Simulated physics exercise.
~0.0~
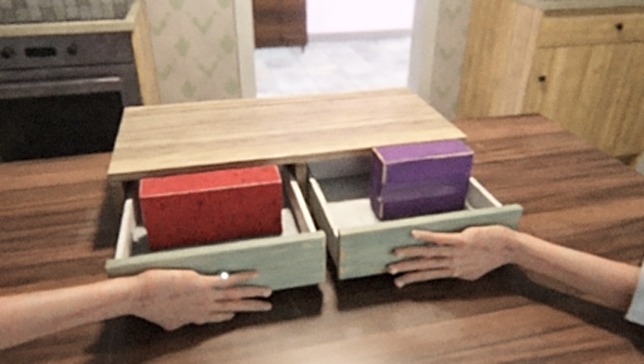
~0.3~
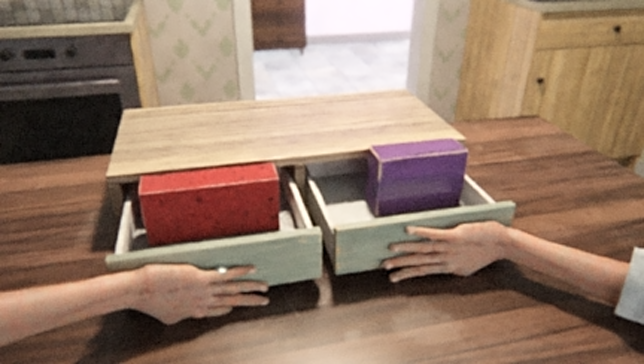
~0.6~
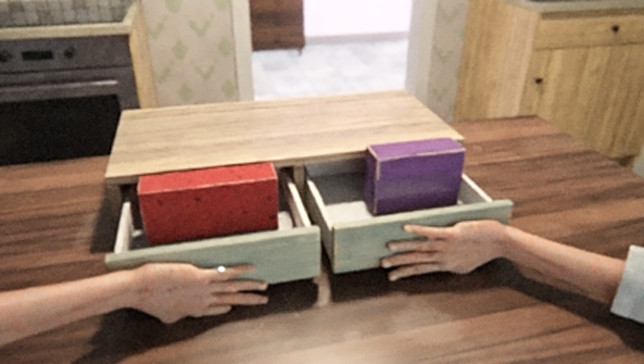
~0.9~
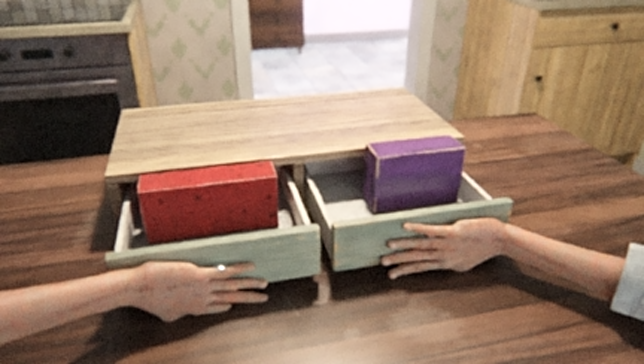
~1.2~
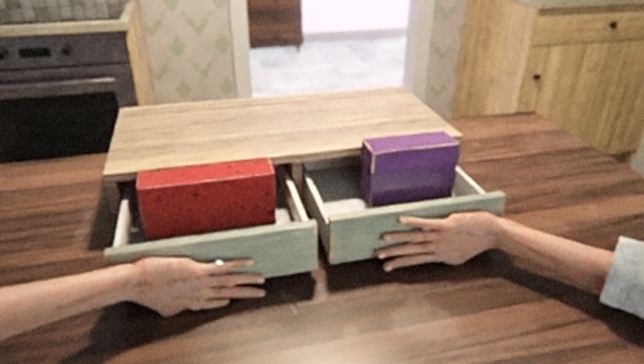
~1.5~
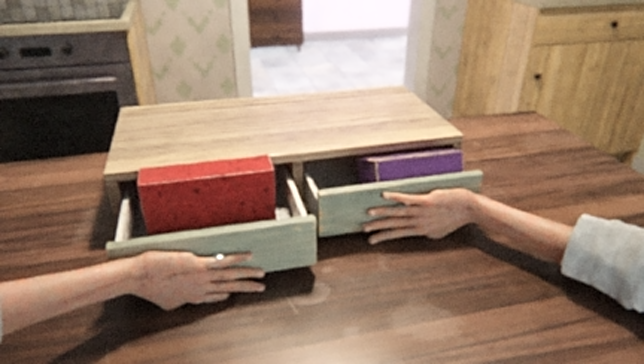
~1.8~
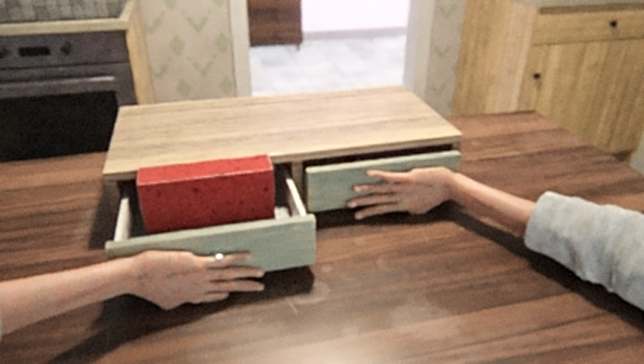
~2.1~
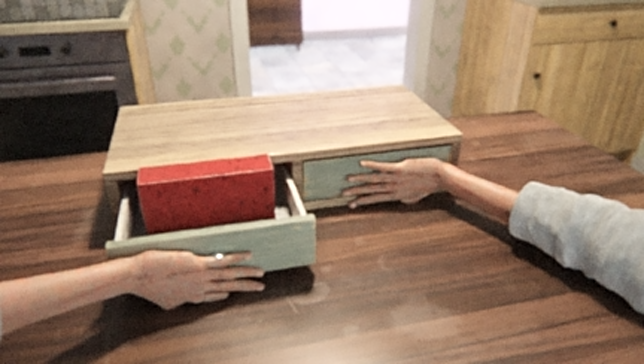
The footage shows two hands resting on the fronts of a small chest's open drawers, one holding a red block and the other a purple box. The right hand pushes its drawer shut, hiding the purple box, while the left drawer stays open with the red block visible.
